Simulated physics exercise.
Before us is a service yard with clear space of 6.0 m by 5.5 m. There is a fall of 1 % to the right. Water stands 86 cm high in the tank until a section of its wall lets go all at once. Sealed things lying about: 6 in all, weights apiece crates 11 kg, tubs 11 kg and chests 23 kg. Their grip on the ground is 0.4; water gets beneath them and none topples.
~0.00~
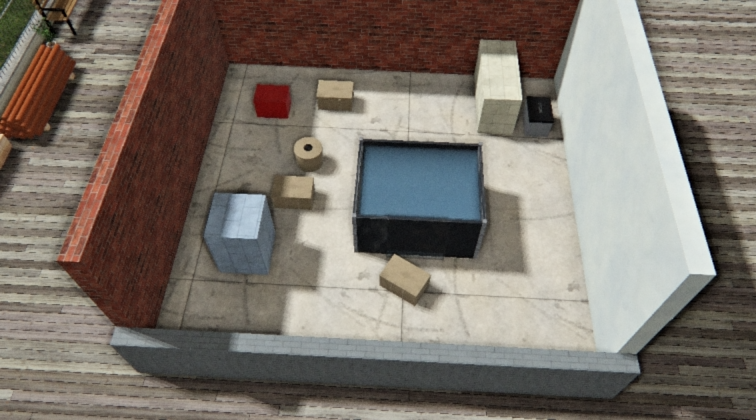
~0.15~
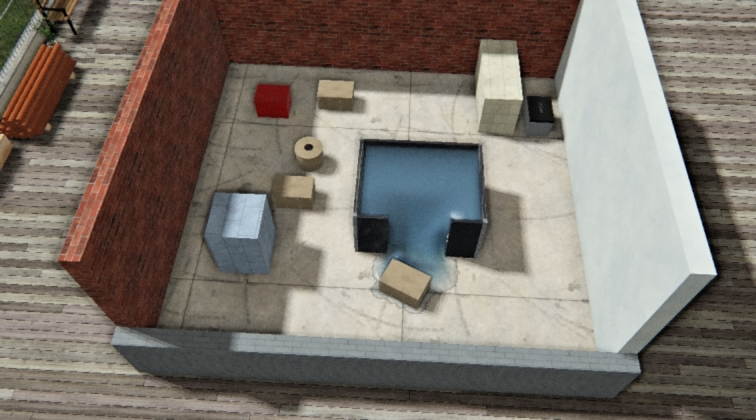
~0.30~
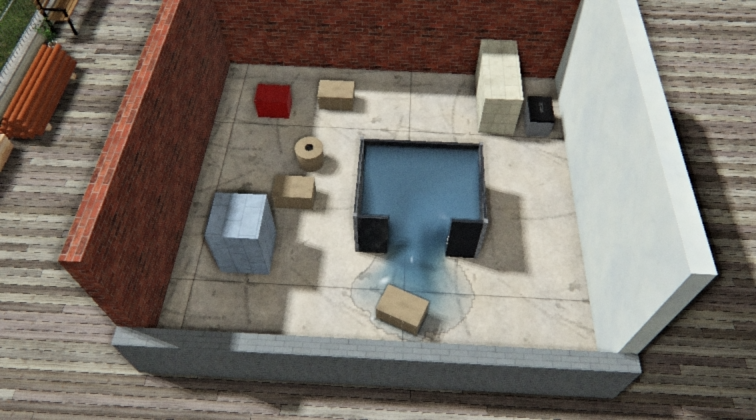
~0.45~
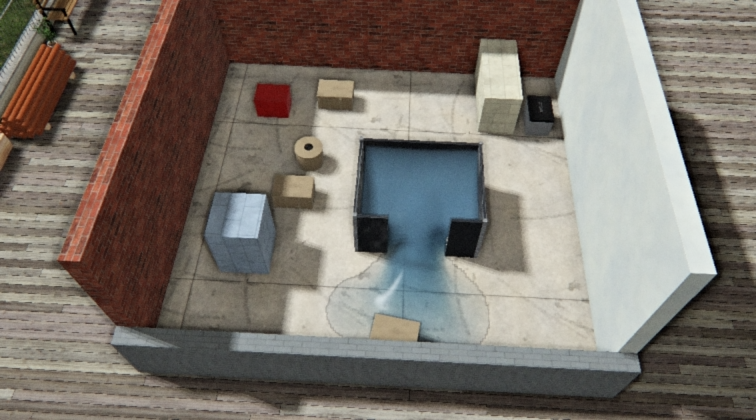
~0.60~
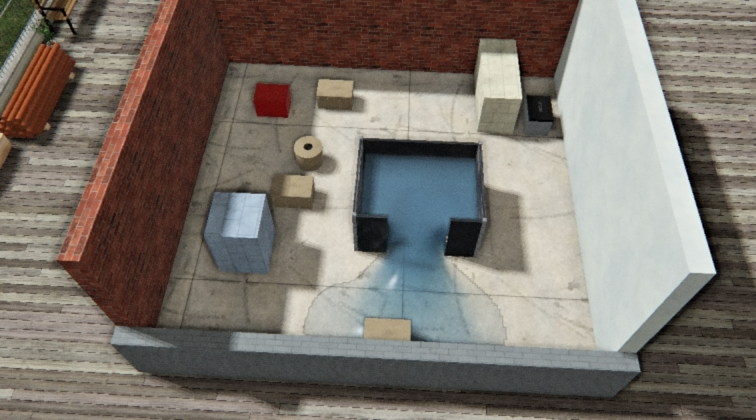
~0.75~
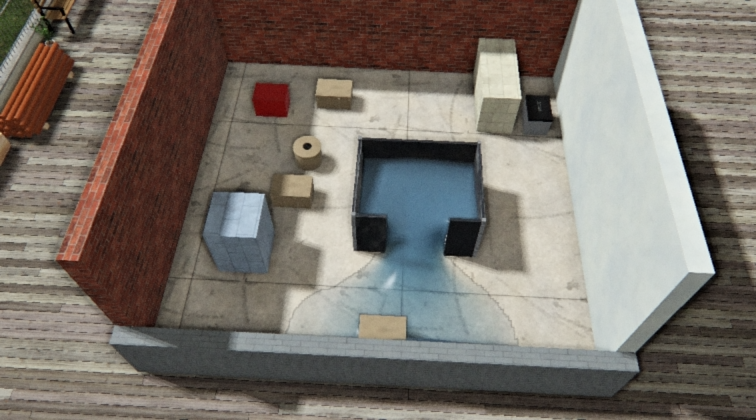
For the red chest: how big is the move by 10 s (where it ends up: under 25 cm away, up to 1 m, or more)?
I think it's going to hold steady.
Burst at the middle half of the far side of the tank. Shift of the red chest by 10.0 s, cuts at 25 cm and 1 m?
Then the red chest gets carried off.
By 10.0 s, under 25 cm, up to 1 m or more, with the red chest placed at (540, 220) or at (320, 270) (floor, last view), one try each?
Results, in order: Borne far off, then essentially stationary.
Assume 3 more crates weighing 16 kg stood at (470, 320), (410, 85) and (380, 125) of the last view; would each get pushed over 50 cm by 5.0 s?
So that's beyond the threshold, within the threshold and within the threshold, in that sequence.
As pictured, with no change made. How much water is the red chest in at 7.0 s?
I'd say around 5 cm.
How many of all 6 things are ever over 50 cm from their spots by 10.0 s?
I get 3.
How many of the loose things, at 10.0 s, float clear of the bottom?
Count at that moment: 3.
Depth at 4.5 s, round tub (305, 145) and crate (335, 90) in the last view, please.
Depths: Near 2 cm, then near 3 cm.
After 2.0 s the red chest is near (270, 92), 0.0 m from its start, aground; 1 afloat.
After 4.5 s the red chest is near (270, 92), 0.0 m from its start, aground; 1 afloat.
After 7.0 s the red chest is near (271, 90), 0.1 m from its start, aground; 3 afloat.
After 10.0 s the red chest is near (271, 90), 0.1 m from its start, aground; 3 afloat.
